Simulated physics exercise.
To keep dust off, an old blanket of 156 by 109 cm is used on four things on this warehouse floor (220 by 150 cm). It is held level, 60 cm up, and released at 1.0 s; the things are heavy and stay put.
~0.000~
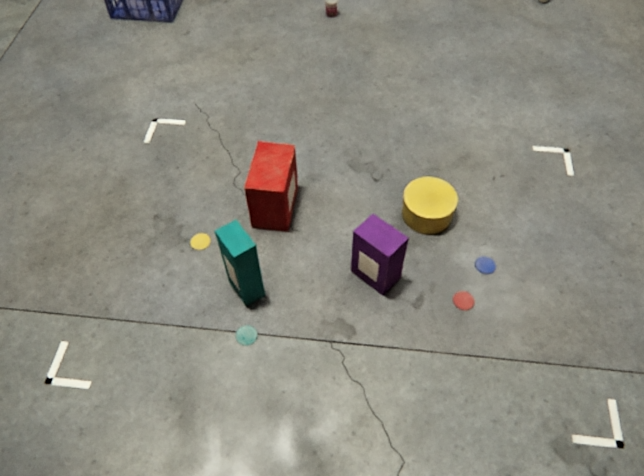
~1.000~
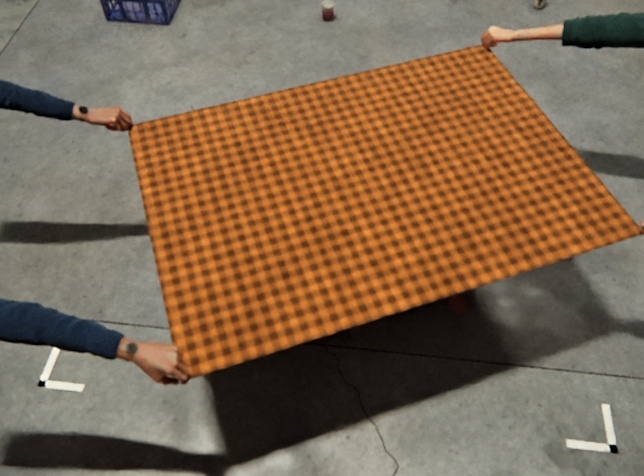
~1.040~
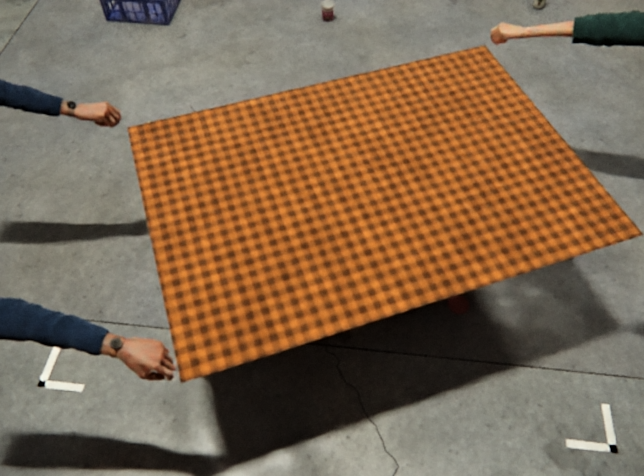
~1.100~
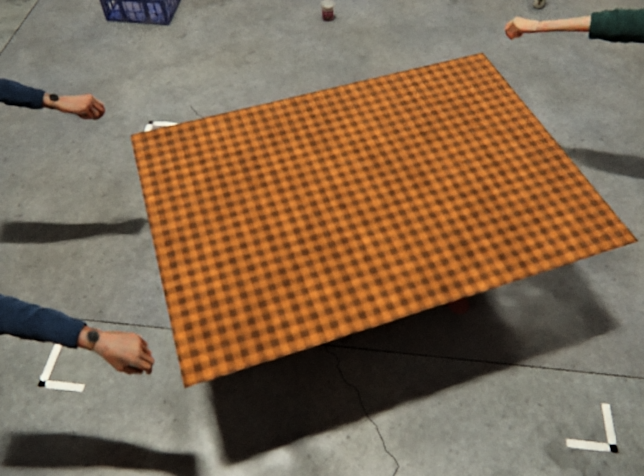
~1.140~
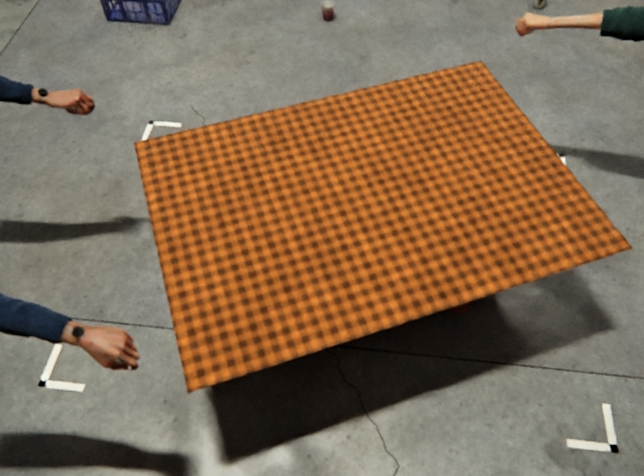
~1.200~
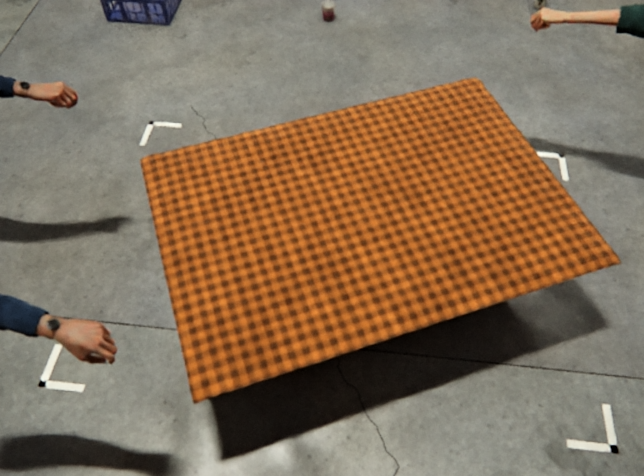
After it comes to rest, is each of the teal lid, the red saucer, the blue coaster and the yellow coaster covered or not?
The teal lid vanishes under it, the red saucer gets covered, the blue coaster ends under the cloth, the yellow coaster still shows.
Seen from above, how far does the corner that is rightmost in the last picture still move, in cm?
About 16 cm.
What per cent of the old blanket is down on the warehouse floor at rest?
About 15 %.
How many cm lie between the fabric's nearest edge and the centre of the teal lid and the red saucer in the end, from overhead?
Roughly 12 cm, 14 cm.
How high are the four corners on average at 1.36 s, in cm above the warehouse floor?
About 8 cm.
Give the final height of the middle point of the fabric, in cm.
About 32 cm.
After 1.4 s, 0 % of it is down, spanning 171 by 151 cm, above blue coaster, teal lid, yellow coaster, red saucer.
After 1.5 s, 10 % of it is down, spanning 147 by 139 cm, above blue coaster, teal lid, red saucer.
After 1.7 s, 15 % of it is down, spanning 151 by 142 cm, above blue coaster, teal lid, red saucer.
After 1.8 s, 15 % of it is down, spanning 155 by 142 cm, above blue coaster, teal lid, red saucer.
After 3.3 s, 15 % of it is down, spanning 151 by 140 cm, above blue coaster, teal lid, red saucer.
